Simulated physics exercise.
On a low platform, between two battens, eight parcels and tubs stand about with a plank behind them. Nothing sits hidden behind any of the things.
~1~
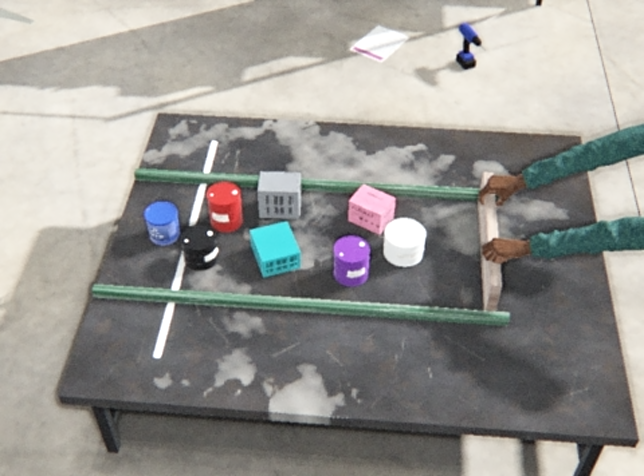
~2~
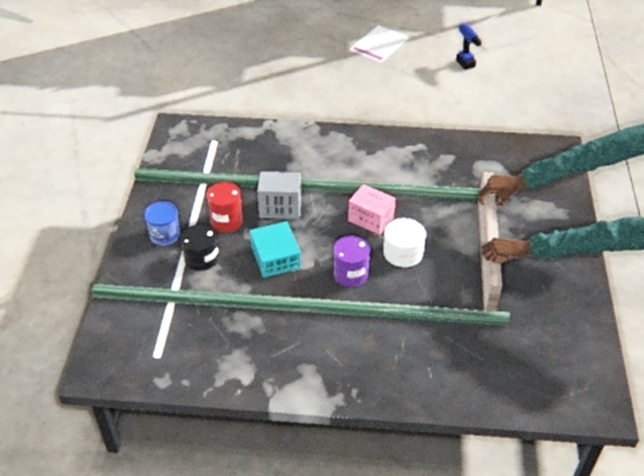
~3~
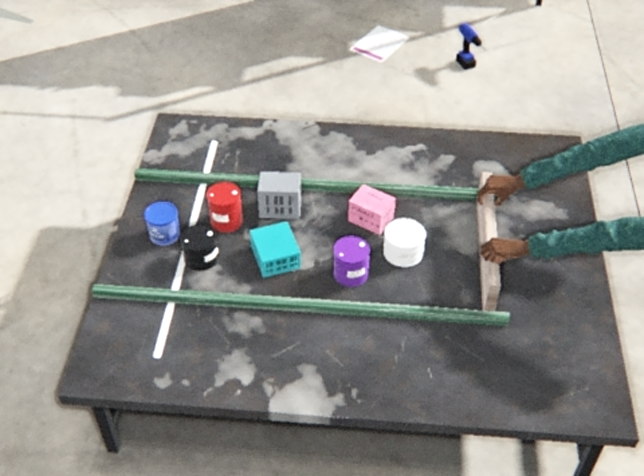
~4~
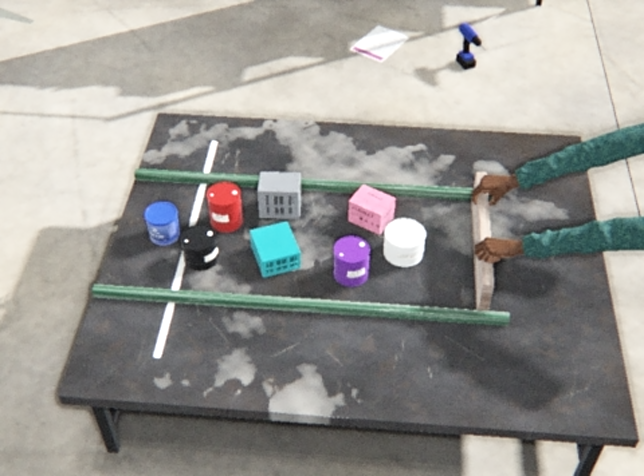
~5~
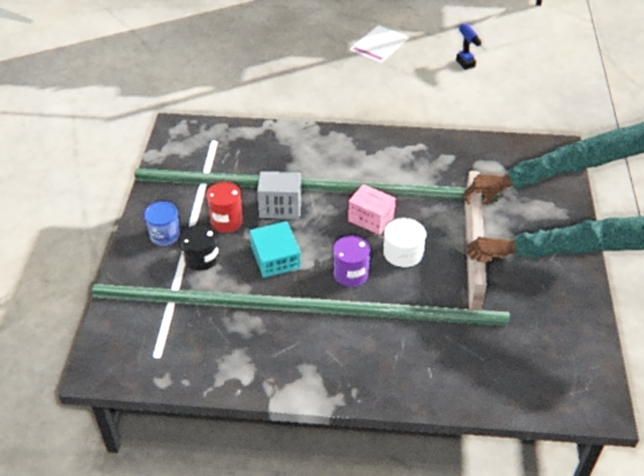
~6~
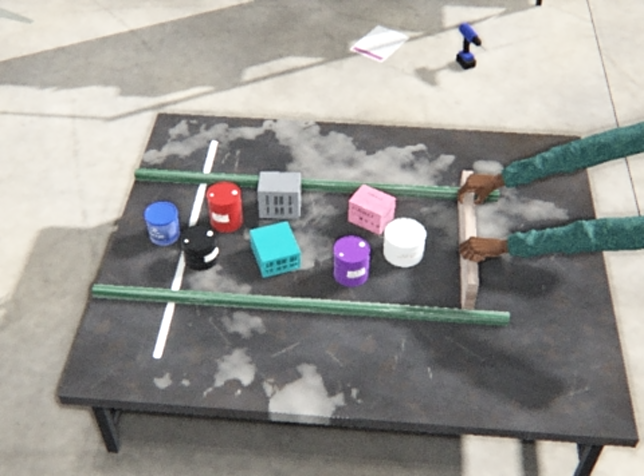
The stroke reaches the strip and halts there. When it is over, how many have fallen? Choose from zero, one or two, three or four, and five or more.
When it is over, one or two have fallen.
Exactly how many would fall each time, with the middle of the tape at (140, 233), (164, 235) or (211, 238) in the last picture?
So, reaching the ground: 5, then 5, then 0.
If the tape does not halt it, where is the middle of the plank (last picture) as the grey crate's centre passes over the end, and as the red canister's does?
(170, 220) and (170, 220), more or less.
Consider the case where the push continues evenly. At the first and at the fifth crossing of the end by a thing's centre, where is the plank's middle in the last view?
First about (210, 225), next about (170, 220).
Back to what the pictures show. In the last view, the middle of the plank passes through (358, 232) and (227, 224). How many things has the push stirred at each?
Well, it's 3 at the first one and 8 at the second.
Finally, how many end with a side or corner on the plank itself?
The count is 3.
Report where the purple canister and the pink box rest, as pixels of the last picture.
Answer: First (163, 253), after that (177, 202).
Soon after, none off yet; blue pail at rest near (163, 224); black canister at rest near (200, 248); red canister at rest near (225, 207).
In the end, the number that fall off is one or two; gone, black canister and blue pail.
